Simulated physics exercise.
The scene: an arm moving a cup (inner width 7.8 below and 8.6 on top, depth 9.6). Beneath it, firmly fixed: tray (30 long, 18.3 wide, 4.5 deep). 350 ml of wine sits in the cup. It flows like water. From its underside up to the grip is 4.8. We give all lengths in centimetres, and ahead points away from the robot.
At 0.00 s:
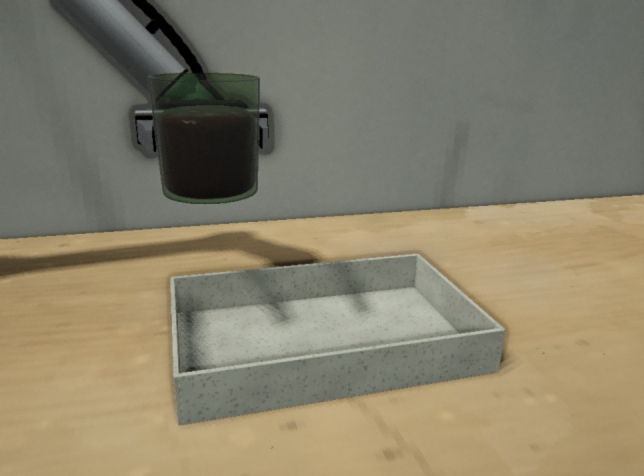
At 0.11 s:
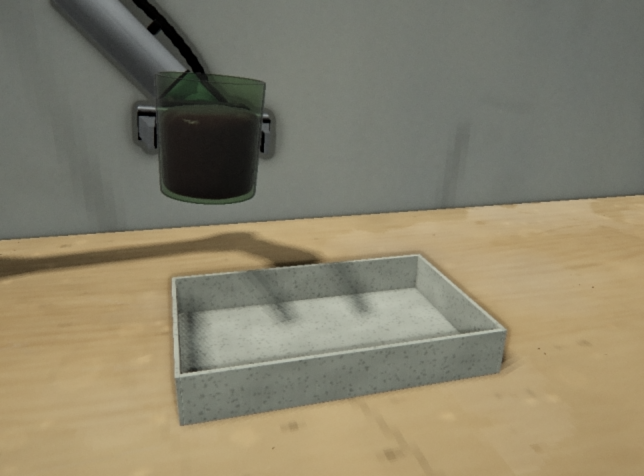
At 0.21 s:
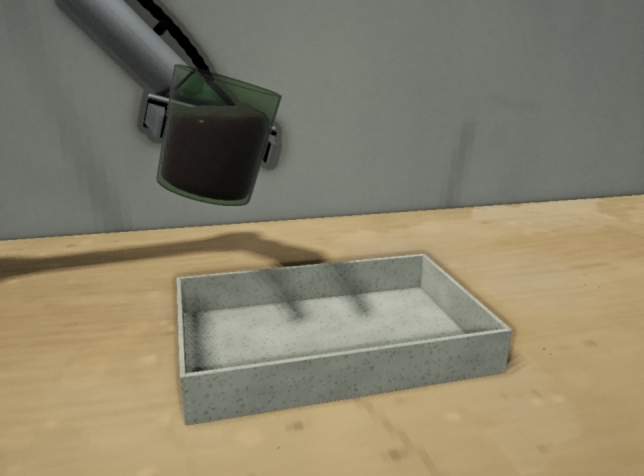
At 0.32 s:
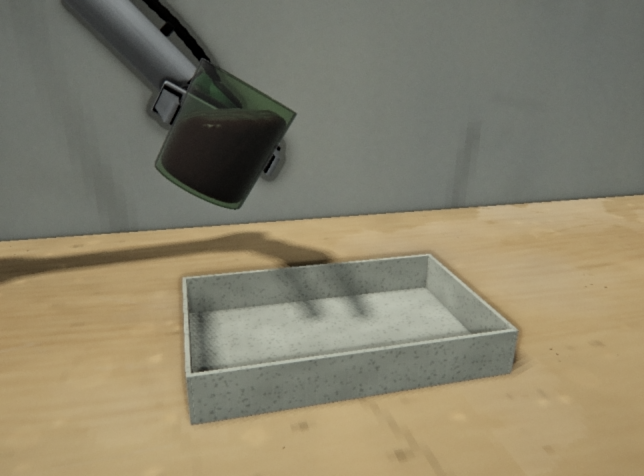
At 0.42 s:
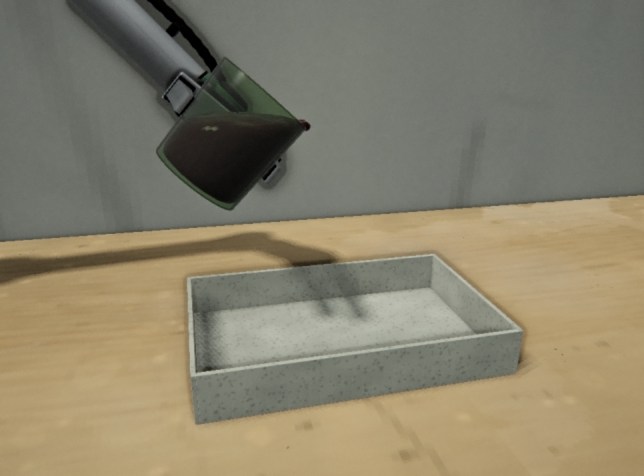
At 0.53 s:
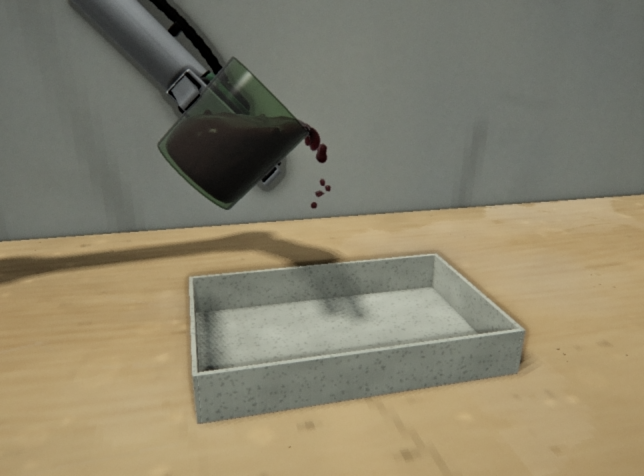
A robot arm tilts a cup of dark red liquid rightward until drops leave its rim.
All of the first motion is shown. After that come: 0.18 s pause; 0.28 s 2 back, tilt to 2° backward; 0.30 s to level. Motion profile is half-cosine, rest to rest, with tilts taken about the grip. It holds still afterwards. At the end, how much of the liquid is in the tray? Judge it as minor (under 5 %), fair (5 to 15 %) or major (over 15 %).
Fair.
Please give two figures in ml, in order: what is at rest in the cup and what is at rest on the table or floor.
Roughly 320, 0 ml.
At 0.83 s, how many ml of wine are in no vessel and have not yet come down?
It comes to close to 10 ml.
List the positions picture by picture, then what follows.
In the first picture, cup middle at (208, 138), level; upper third of the wine around (207, 123), from x 160 to 255, top at y 110; 350 ml in the cup.
In the second picture, cup middle at (210, 138), tilted 4° forward; upper third of the wine around (209, 123), from x 160 to 255, top at y 110.
In the third picture, cup middle at (216, 138), tilted 16° forward; upper third of the wine around (219, 123), from x 165 to 270, top at y 110.
In the fourth picture, cup middle at (223, 139), tilted 30° forward; upper third of the wine around (231, 125), from x 165 to 285, top at y 110.
In the fifth picture, cup middle at (229, 139), tilted 42° forward; upper third of the wine around (237, 127), from x 165 to 305, top at y 115.
In the sixth picture, cup middle at (232, 138), tilted 46° forward; upper third of the wine around (238, 128), from x 170 to 330, top at y 110; 345 ml in the cup, 5 ml in the air or running down outside.
By 0.83 s, tilted 26° forward, liquid up to 25 above the table; 325 ml in the cup, 15 ml in the tray, 10 ml in the air or running down outside.
By 1.14 s, tilted 1° backward, liquid up to 25 above the table; 325 ml in the cup, 25 ml in the tray.
By 1.49 s, level, liquid up to 25 above the table; 325 ml in the cup, 25 ml in the tray.
By 2.29 s, level, liquid up to 24 above the table; 325 ml in the cup, 25 ml in the tray.
Final state, 325 ml in the cup, 25 ml in the tray. That is 8 % in the tray.
